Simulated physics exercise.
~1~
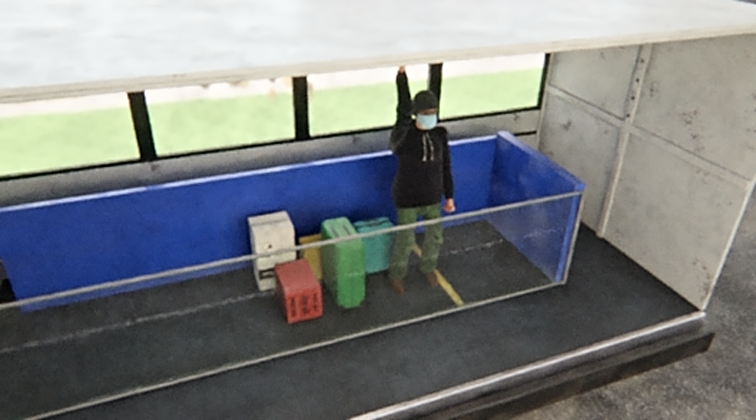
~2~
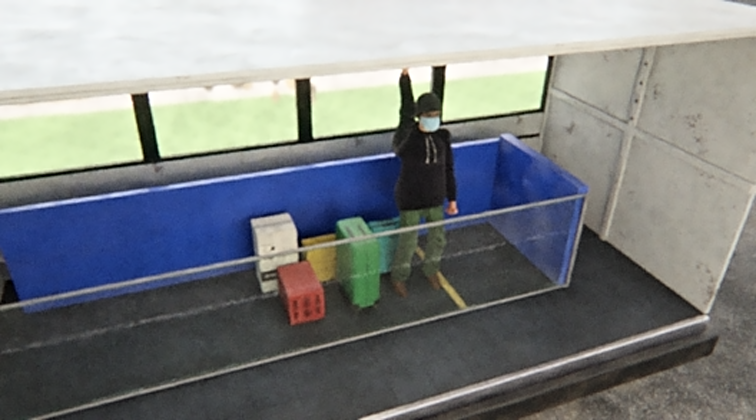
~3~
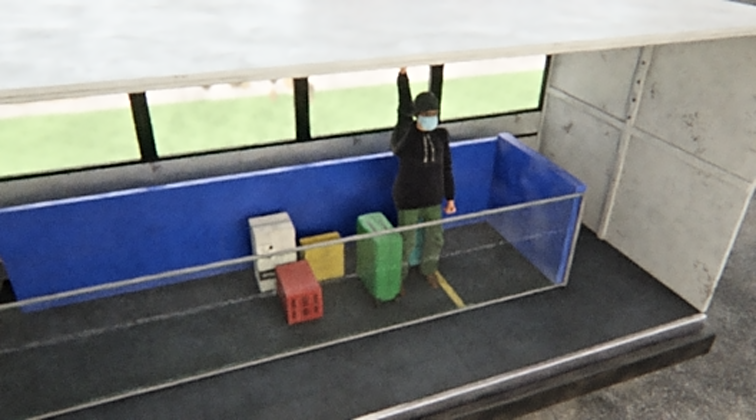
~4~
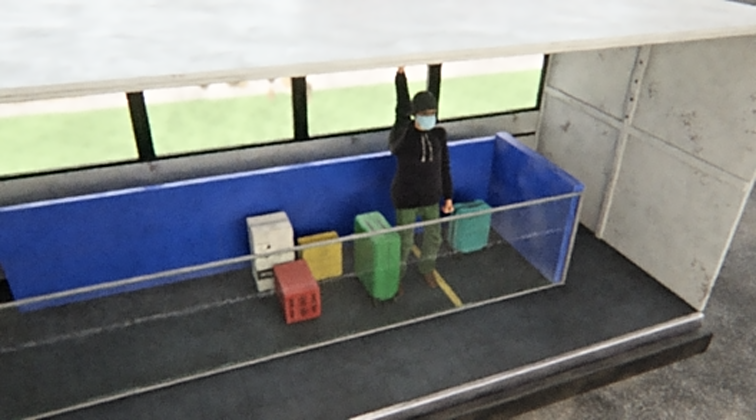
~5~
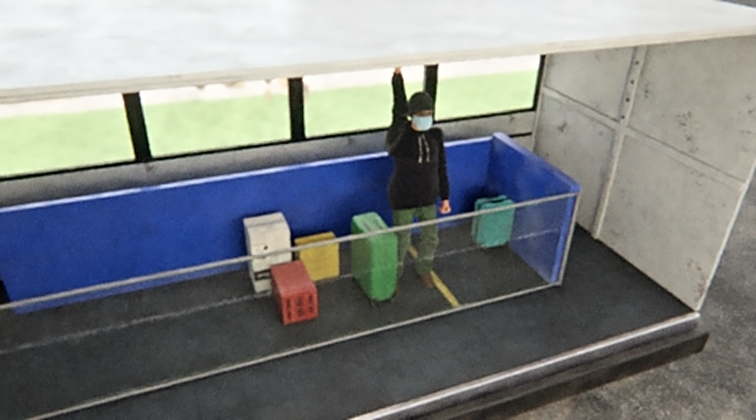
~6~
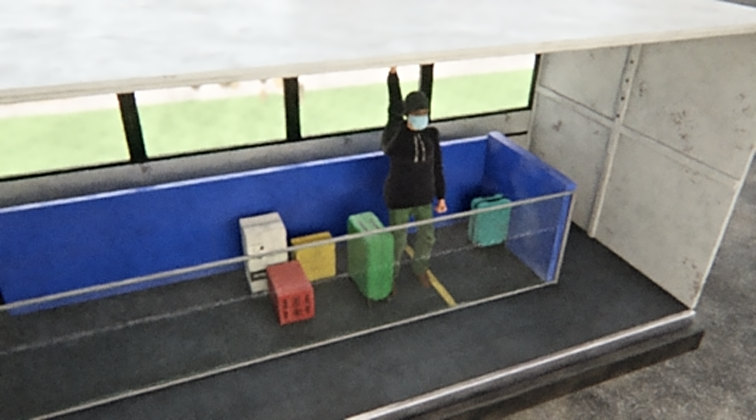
At the start, a masked passenger in a black hoodie stands in a tram bay, one arm raised to the overhead rail, with a white bag, a yellow carton, a red crate, a big green case and a small teal case to the left. The teal and green cases move right together. The green case soon stops upright, short of the yellow line, while the teal one passes behind the passenger's legs. It emerges on the right, beyond the line, and travels a little farther before stopping upright near the blue end panel. The passenger, bag, carton and crate stay put throughout.
